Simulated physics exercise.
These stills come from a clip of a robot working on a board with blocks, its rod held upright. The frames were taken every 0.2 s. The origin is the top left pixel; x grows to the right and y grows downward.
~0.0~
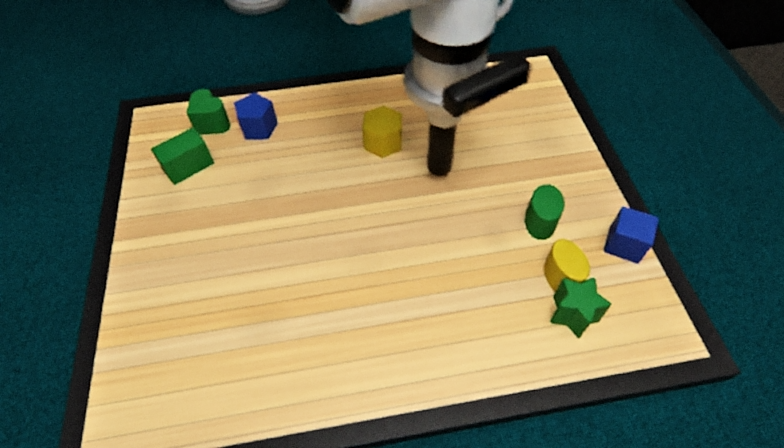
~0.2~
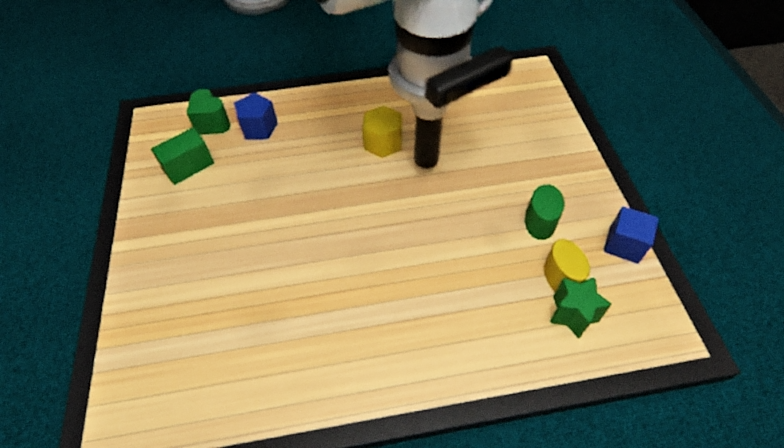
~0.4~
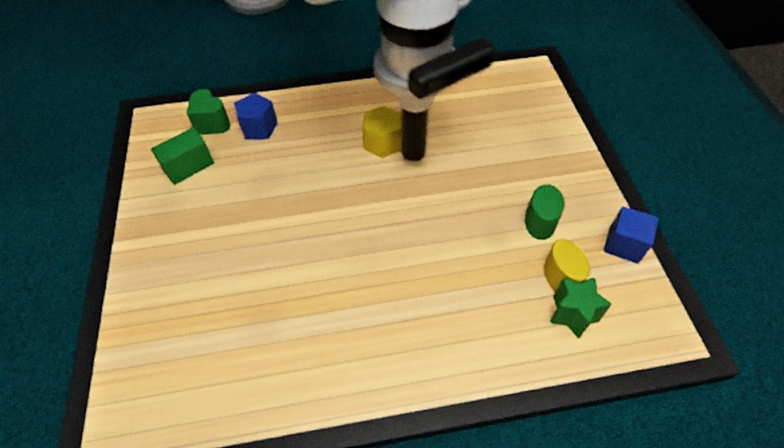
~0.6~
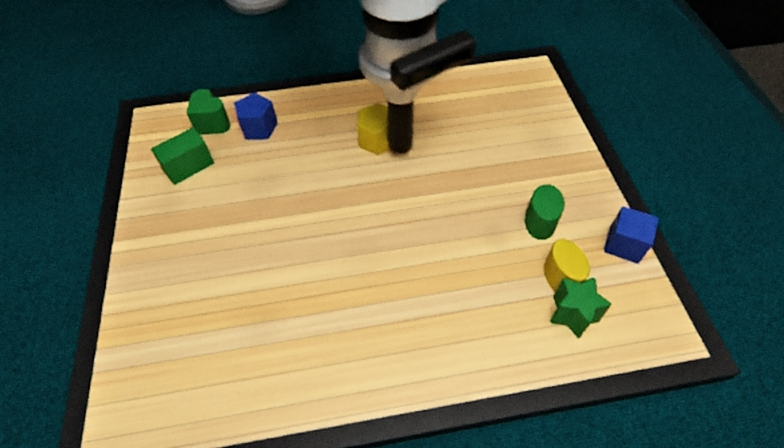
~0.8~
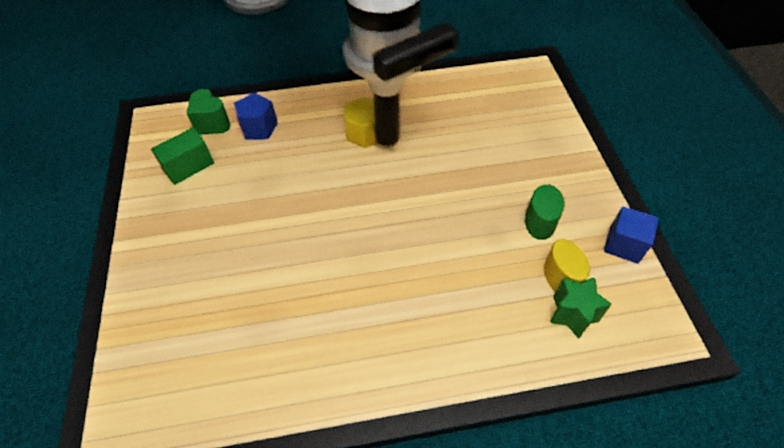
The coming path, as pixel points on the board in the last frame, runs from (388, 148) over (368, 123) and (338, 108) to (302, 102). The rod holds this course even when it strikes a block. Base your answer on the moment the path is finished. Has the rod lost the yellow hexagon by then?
No, that is not what happens.
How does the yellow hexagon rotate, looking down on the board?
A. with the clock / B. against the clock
B.
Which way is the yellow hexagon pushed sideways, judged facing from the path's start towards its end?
It slides leftward.
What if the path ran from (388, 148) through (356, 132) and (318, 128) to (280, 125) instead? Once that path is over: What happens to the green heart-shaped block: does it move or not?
The block stays on its spot.
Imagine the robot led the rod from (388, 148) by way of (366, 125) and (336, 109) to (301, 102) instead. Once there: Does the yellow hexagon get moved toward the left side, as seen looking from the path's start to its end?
Going by the path, yes.
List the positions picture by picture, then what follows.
Rod's lower end (439, 168); blue five-sided block (252, 105); yellow hexagon (382, 120), in the first frame.
Rod (427, 160); blocks still, in the second frame.
Rod (414, 153); blocks still, in the third frame.
Rod (401, 146); yellow hexagon (377, 117), in the fourth frame.
Rod (388, 139); blue five-sided block (252, 105); yellow hexagon (364, 111), in the fifth frame.
The first path, step by step. One third of the way, rod (367, 113); yellow hexagon (337, 96), turned 45° anticlockwise.
Two thirds of the way, rod (337, 98); yellow hexagon (304, 89), turned 80° anticlockwise.
At the end, rod (300, 93); blue five-sided block (242, 109); yellow hexagon (268, 90), turned 110° anticlockwise.
